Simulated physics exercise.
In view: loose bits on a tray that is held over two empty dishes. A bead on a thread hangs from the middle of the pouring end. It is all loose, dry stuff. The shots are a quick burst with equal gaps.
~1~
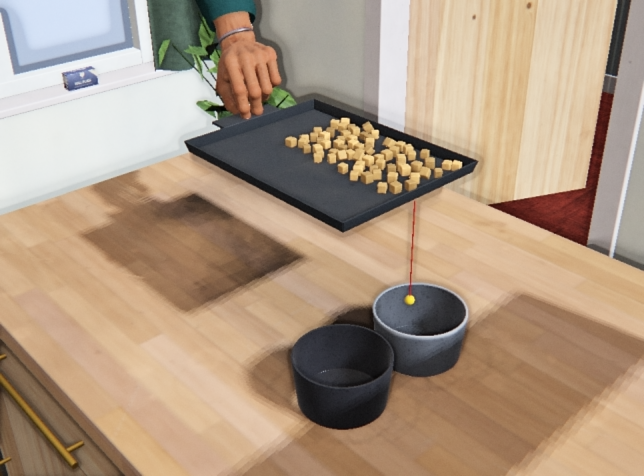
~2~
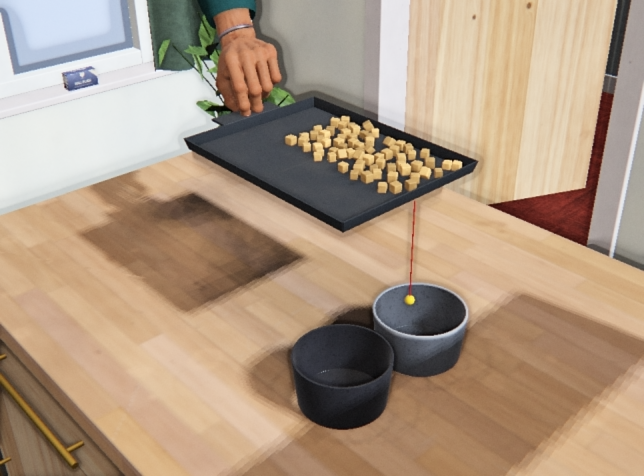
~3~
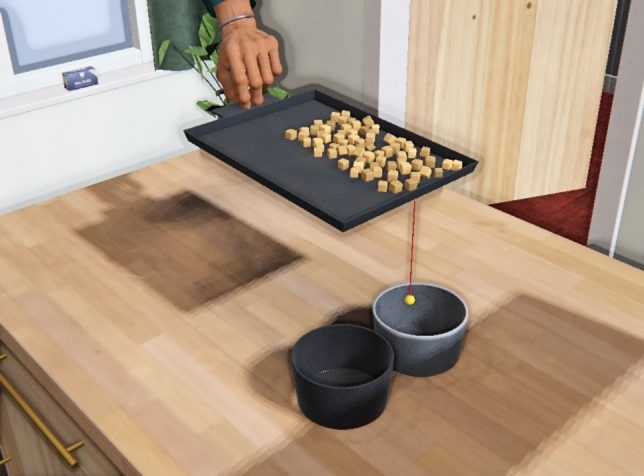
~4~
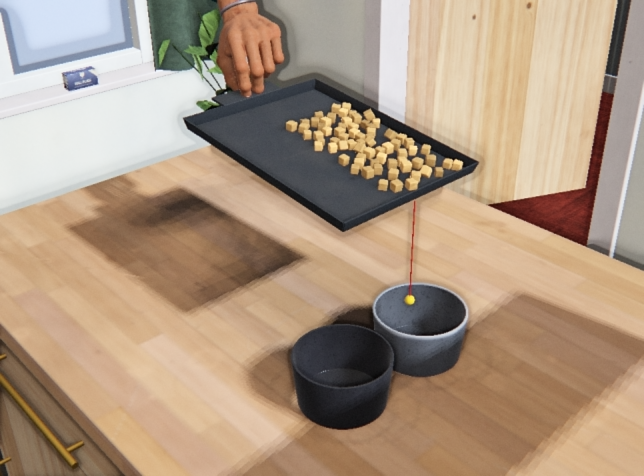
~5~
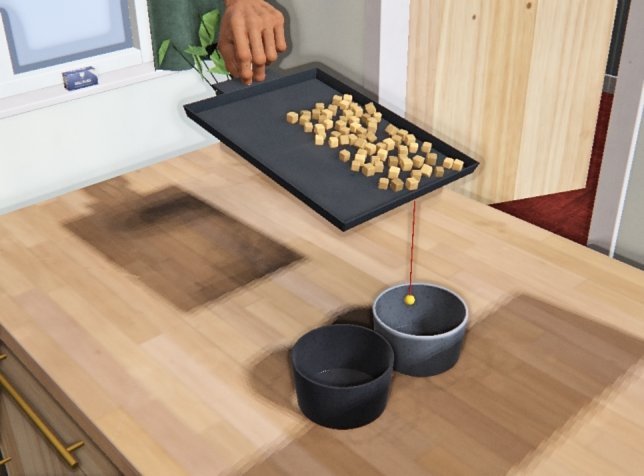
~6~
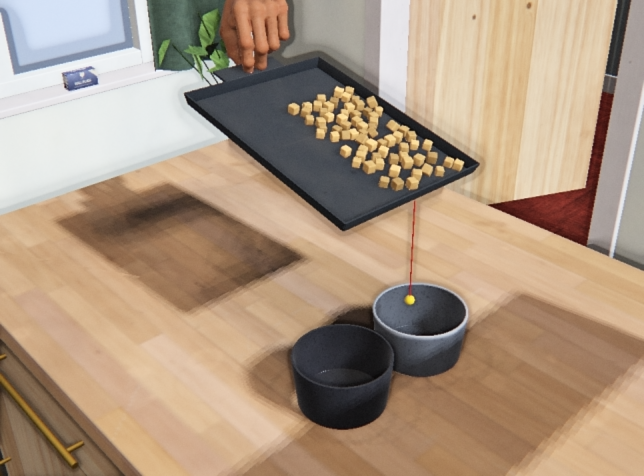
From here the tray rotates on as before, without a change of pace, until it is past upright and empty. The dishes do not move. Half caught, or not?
They take only the smaller part between them.
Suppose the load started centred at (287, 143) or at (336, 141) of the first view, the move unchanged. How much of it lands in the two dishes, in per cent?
Near 30 % and 20 %.
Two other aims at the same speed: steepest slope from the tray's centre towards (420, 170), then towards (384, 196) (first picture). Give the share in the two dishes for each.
About 10 and 30 per cent.
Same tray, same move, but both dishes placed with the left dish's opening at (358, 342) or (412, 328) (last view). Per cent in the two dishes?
Near 20 % and 70 %.
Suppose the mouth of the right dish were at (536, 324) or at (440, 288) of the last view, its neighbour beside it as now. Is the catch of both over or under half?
At the first place less than half, at the second not half.
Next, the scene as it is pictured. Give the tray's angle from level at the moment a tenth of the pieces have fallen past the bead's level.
At about 95°.
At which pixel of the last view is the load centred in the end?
Roughly at (491, 376).
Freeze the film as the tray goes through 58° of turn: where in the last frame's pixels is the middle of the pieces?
Close to (431, 160).
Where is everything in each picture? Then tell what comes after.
Corners of the pouring end at (343, 220) and (473, 161), level; middle of the load at (360, 153), small wooden cubes; left dish at (378, 398); right dish at (455, 347); bead on its thread at (410, 300), in the first frame.
Corners of the pouring end at (343, 220) and (474, 161), level; middle of the load at (360, 152), in the second frame.
Corners of the pouring end at (344, 220) and (474, 161), tipped barely, level across its low end; middle of the load at (360, 149), in the third frame.
Corners of the pouring end at (344, 220) and (474, 162), tipped a little, level across its low end; middle of the load at (361, 144), in the fourth frame.
Corners of the pouring end at (345, 220) and (475, 162), tipped a little, level across its low end; middle of the load at (361, 139), in the fifth frame.
Corners of the pouring end at (346, 220) and (475, 163), tipped a little, level across its low end; middle of the load at (363, 134); left dish at (378, 398); right dish at (455, 347), in the sixth frame.
Soon, tray tipped steeply; nearly all on the tray; a stray few in the air.
A while on, tray tipped right over; about two thirds on the tray; a small part outside both; about a third in the air.
Towards the end, tray tipped past a quarter turn; a small part in the right dish; most outside both.
Finally, tray tipped past a quarter turn; none in the left dish; a small part in the right dish; most outside both.
